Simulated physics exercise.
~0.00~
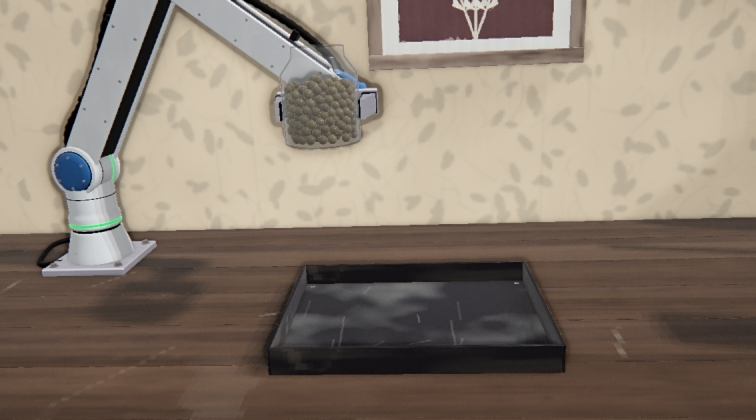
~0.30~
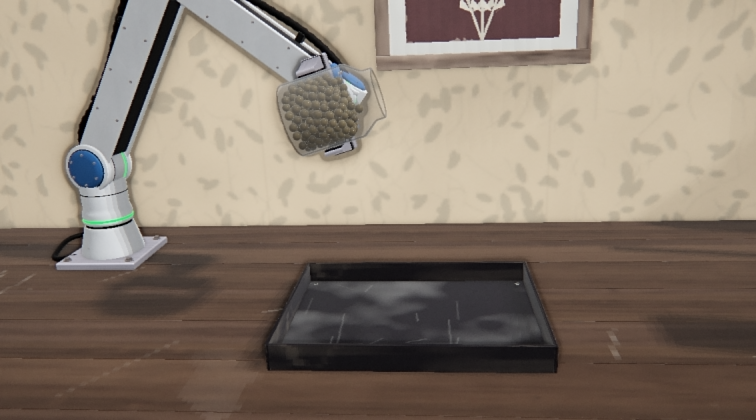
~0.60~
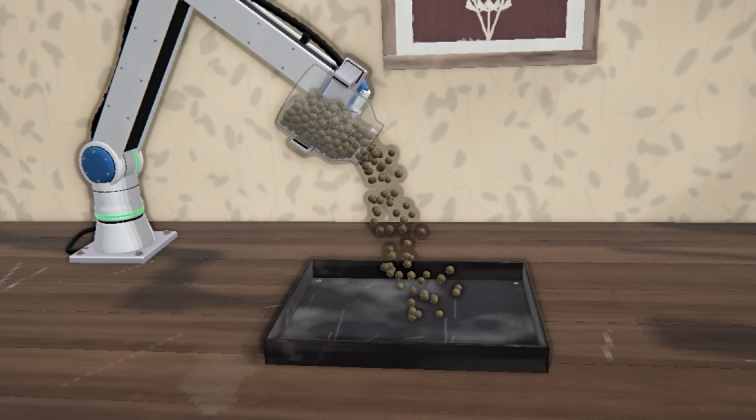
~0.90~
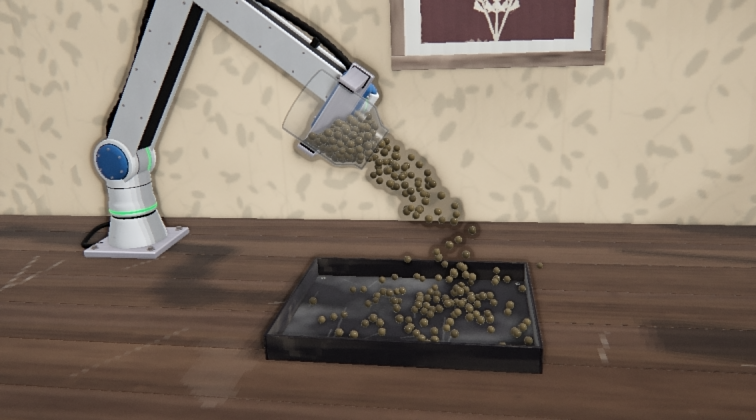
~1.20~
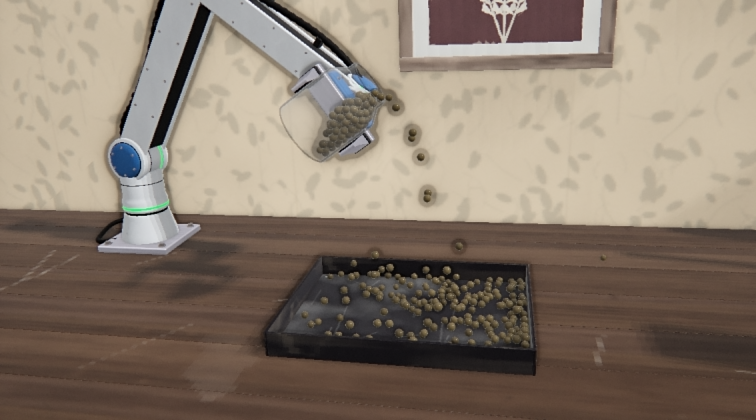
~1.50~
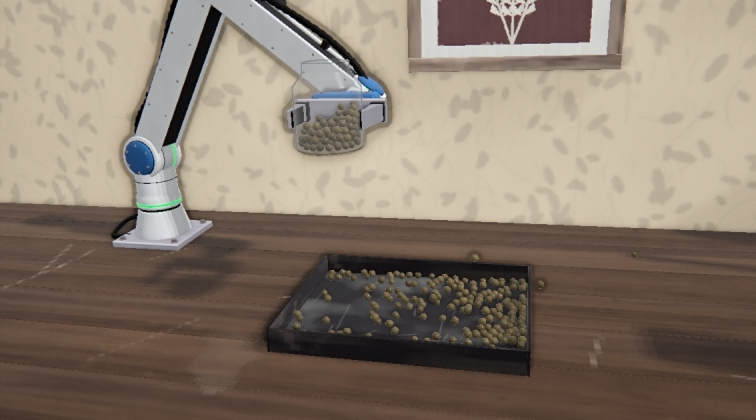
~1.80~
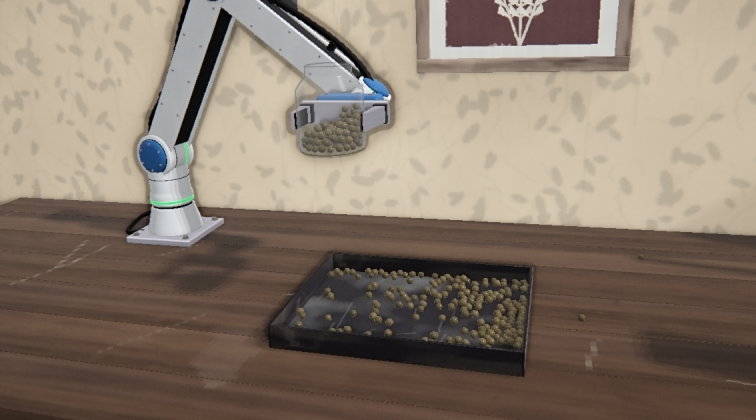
A robot arm tips a jar, spills many beads into a black tray, then rights it.
